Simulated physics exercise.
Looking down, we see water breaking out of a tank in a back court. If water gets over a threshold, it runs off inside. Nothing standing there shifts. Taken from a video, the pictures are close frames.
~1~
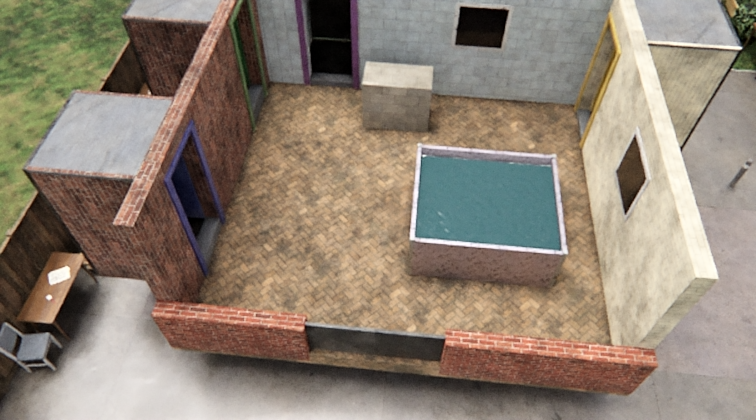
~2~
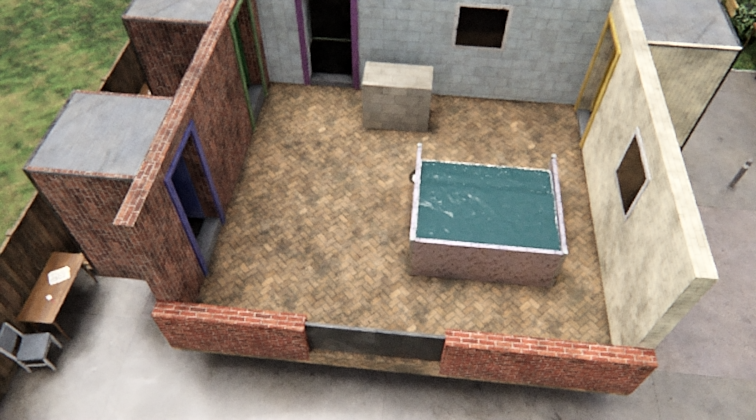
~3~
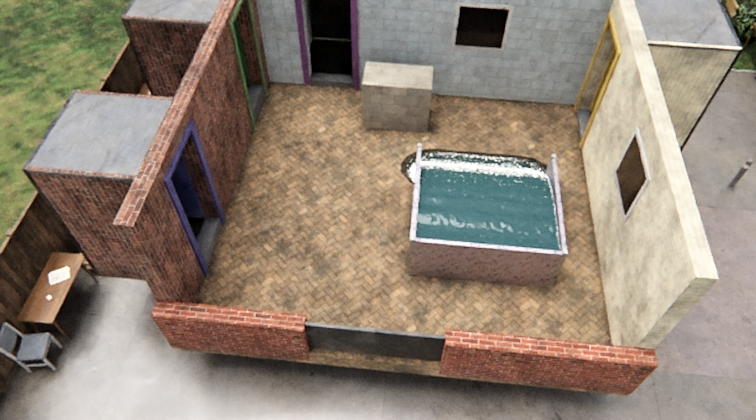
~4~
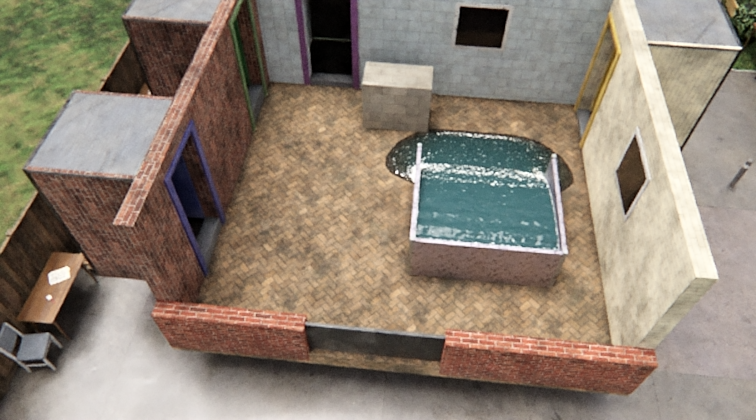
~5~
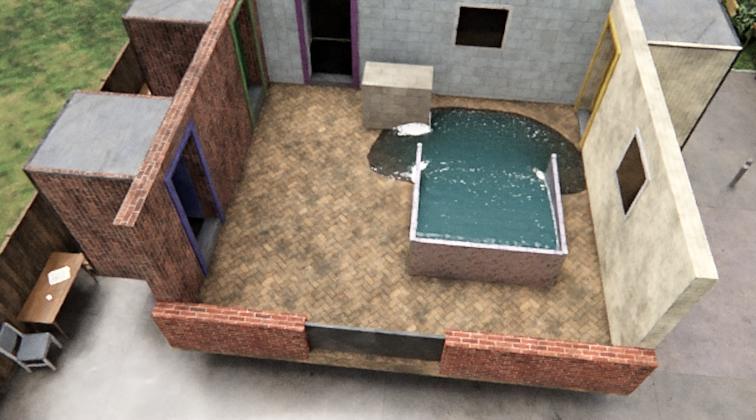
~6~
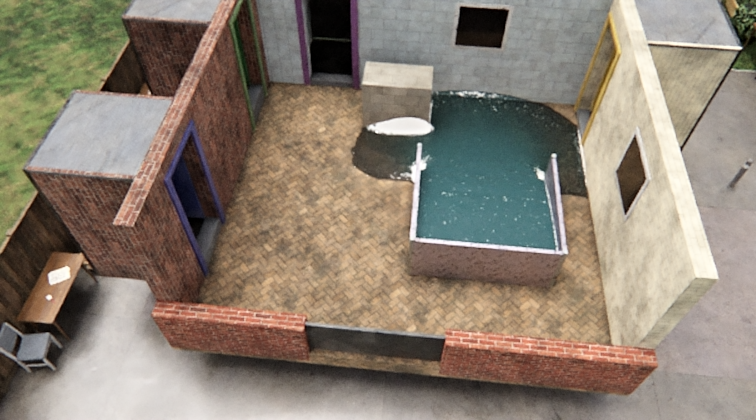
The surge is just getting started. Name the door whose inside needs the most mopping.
Yellow.
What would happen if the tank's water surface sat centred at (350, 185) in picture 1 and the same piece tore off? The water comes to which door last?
The blue door.
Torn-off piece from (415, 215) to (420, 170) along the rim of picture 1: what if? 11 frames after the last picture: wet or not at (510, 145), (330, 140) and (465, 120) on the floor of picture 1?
Going through them one by one, I'd call them spared, sodden and spared.
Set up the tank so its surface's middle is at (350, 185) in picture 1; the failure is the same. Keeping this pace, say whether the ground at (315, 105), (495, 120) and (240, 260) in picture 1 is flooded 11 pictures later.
One after the other: Awash, under water, not flooded.
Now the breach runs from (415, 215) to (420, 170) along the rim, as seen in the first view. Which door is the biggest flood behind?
I'd go with the blue door.
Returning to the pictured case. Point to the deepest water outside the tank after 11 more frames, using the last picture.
Deepest point: About (569, 104).
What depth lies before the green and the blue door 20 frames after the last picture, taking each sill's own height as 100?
In order: Roughly 70 % and 20 %.
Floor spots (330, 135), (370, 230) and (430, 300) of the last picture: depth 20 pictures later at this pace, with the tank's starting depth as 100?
About 6, 0, 0 %.
A moment on, water covers 35 % of the floor; green door not reached, purple door not reached, blue door not reached, yellow door a trickle in.
Next, water covers 45 % of the floor; green door wet at the sill, nothing in, purple door wet at the sill, nothing in, blue door not reached, yellow door a lot in.
Then, water covers 60 % of the floor; green door wet at the sill, nothing in, purple door a trickle in, blue door wet at the sill, nothing in, yellow door a lot in.
Later, water covers 90 % of the floor; green door wet at the sill, nothing in, purple door a trickle in, blue door wet at the sill, nothing in, yellow door a lot in.
In the end, water covers 100 % of the floor; green door wet at the sill, nothing in, purple door a trickle in, blue door wet at the sill, nothing in, yellow door a lot in; the yellow door has let in the most.
